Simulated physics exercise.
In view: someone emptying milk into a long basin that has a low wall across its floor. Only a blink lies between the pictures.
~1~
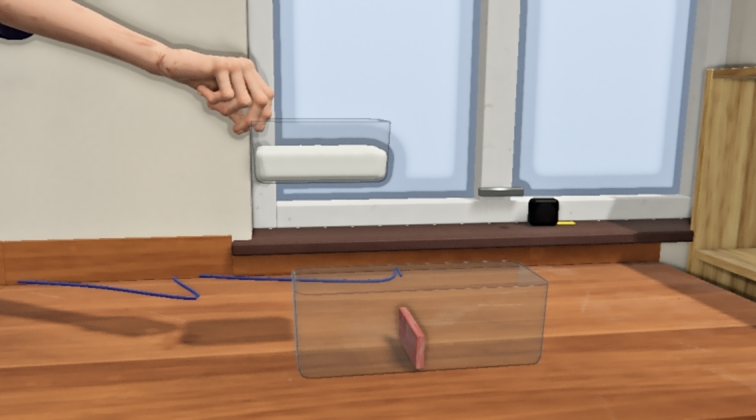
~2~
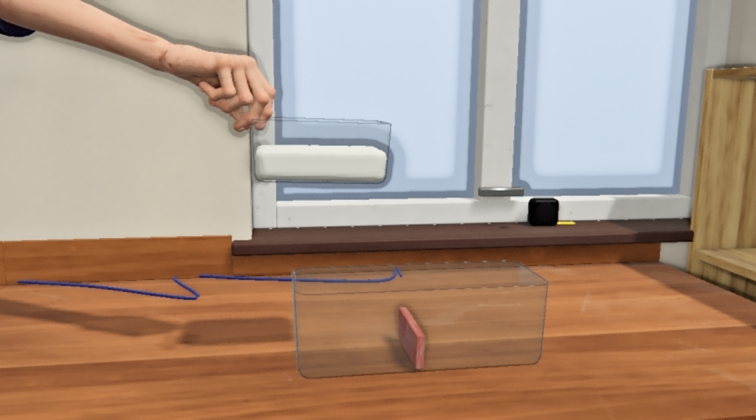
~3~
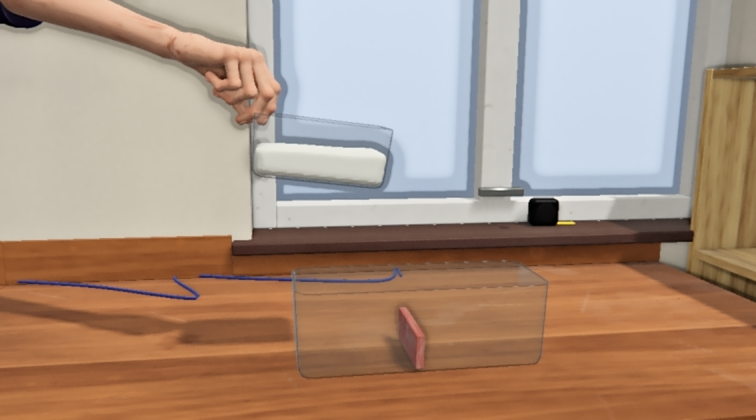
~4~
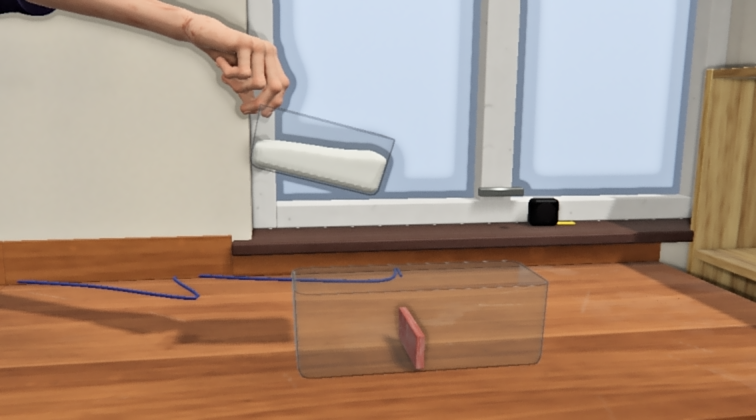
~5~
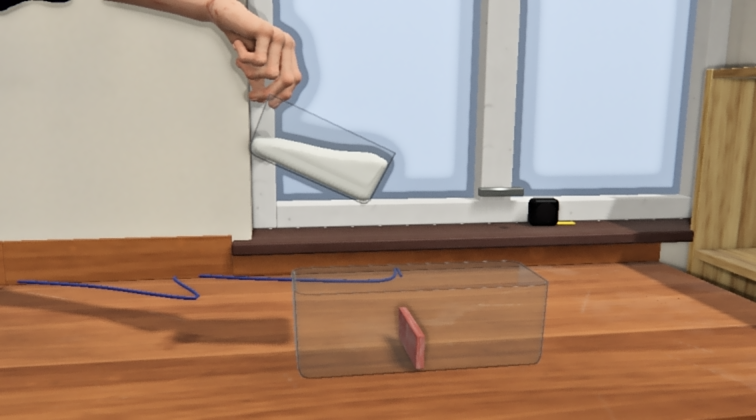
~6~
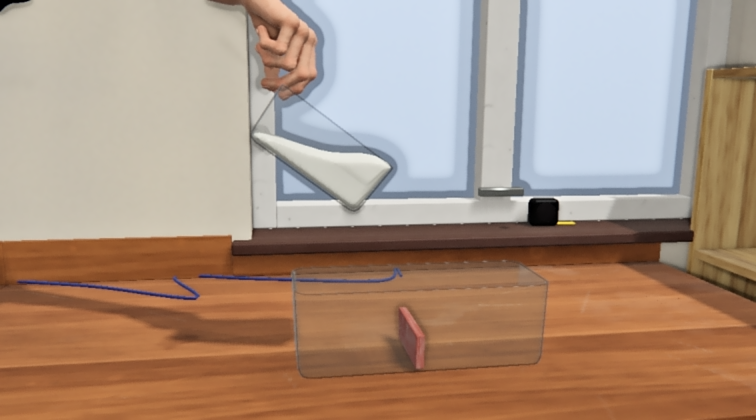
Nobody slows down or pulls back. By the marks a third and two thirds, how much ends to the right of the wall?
In the end from a third to two thirds is right of the wall.
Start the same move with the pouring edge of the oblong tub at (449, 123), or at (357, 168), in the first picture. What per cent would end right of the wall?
About 85 and 5 per cent.
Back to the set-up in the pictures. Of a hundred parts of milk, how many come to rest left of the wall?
About 45 per cent.
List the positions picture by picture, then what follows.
In the first frame, tilt 0°; pouring edge (384, 122); surface from (256, 150) to (380, 150); the long basin's rim runs from (294, 282) to (533, 273); the wall's top is at (411, 322).
In the second frame, tilt 2°; pouring edge (385, 124); surface from (256, 149) to (380, 150).
In the third frame, tilt 7°; pouring edge (387, 130); surface from (256, 147) to (381, 152).
In the fourth frame, tilt 14°; pouring edge (388, 139); surface from (255, 144) to (381, 155).
In the fifth frame, tilt 25°; pouring edge (389, 152); surface from (253, 140) to (382, 158).
In the sixth frame, tilt 37°; pouring edge (386, 166); surface from (254, 133) to (386, 160).
A moment on, the oblong tub is tipped on its side and 20 per cent is still to pour, 1 is left of the wall and 22 right of it.
Next, the oblong tub is tipped right over and 7 per cent is still to pour, 32 is left of the wall and 51 right of it.
Then the oblong tub is tipped right over and 2 per cent is still to pour, 40 is left of the wall and 48 right of it.
Later the oblong tub is tipped right over and 0 per cent is still to pour, 44 is left of the wall and 48 right of it.
Finally, 44 per cent lies left of the wall, 48 right of it and 7 outside.
